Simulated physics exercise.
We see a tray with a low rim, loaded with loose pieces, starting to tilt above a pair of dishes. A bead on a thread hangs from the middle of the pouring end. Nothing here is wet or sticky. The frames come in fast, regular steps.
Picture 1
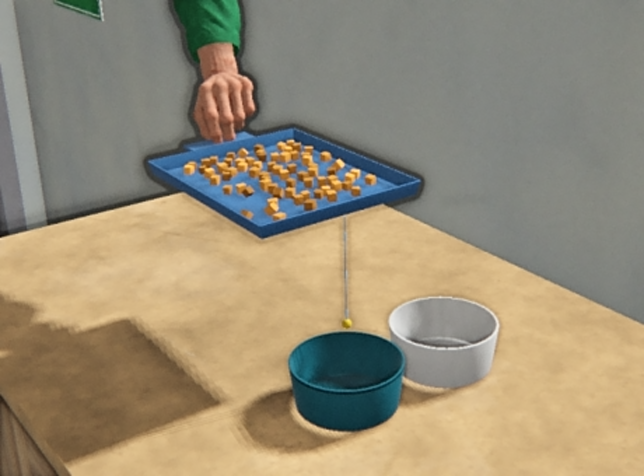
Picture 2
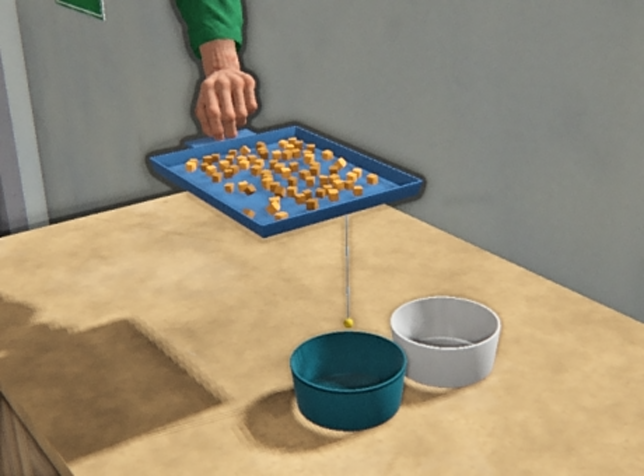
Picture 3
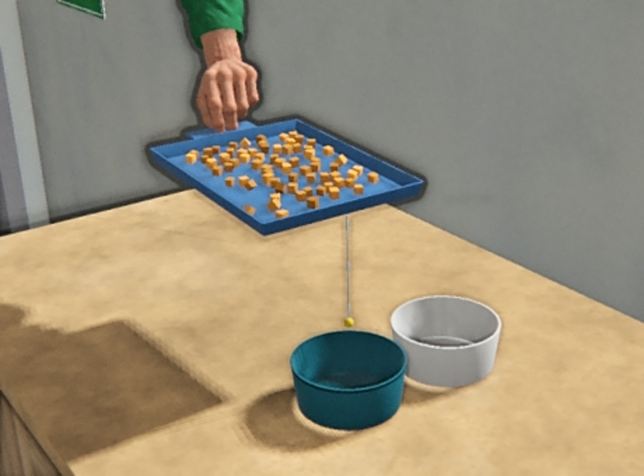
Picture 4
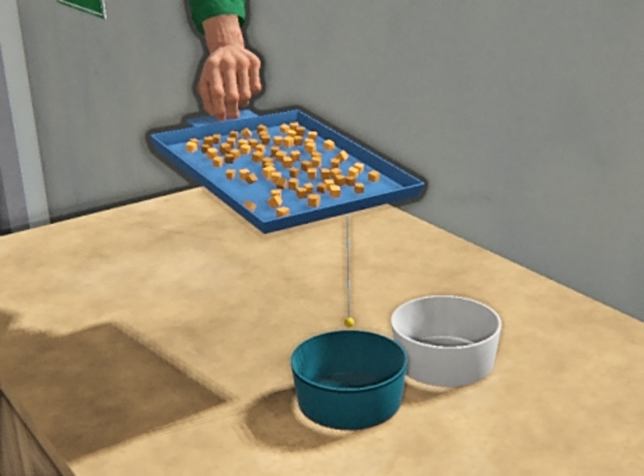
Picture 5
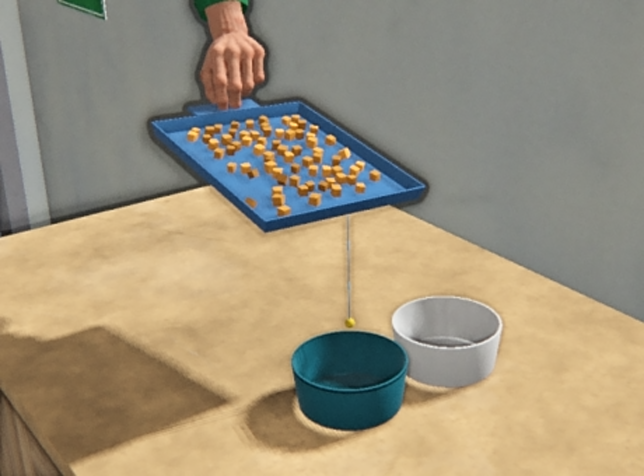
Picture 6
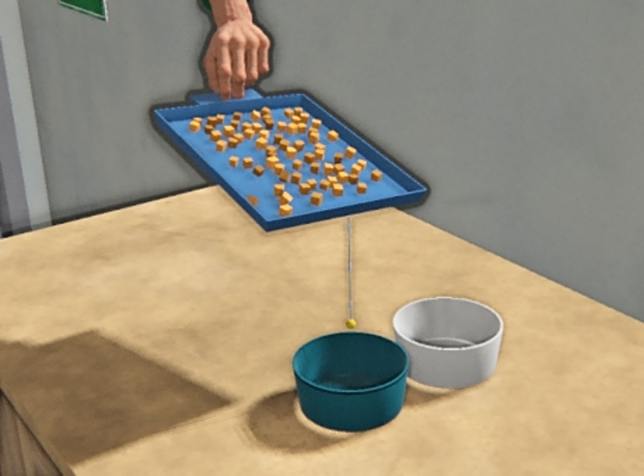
A hand in a green sleeve gradually raised the handle end of a blue tray of small golden-brown cubes, tilting it above a teal dish and a white one, while the cubes barely shifted.
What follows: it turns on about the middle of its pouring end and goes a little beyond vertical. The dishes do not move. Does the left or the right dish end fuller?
The right dish gets more.
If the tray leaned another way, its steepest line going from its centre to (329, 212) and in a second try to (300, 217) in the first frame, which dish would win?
One: The left dish. Two: The left-hand dish.
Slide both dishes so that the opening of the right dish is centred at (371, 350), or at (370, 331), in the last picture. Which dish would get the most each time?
The first try: The right one. The second: The right-hand dish.
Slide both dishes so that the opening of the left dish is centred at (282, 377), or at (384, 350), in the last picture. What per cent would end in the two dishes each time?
Roughly 50 per cent, and 70 per cent.
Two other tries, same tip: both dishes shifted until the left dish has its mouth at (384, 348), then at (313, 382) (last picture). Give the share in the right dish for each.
About 30 and 70 per cent.
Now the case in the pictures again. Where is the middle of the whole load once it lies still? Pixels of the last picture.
Close to (444, 366).
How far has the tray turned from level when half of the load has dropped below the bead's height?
At about 115°.
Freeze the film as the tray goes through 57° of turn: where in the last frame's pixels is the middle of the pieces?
Roughly at (373, 181).
Soon, tray tipped steeply; all on the tray.
A while on, tray tipped right over; nearly all on the tray; a stray few in the right dish; a stray few outside both.
Towards the end, tray tipped past a quarter turn; a small part in the left dish; about two thirds in the right dish; a small part outside both.
Finally, tray tipped past a quarter turn; a small part in the left dish; about two thirds in the right dish; a small part outside both.
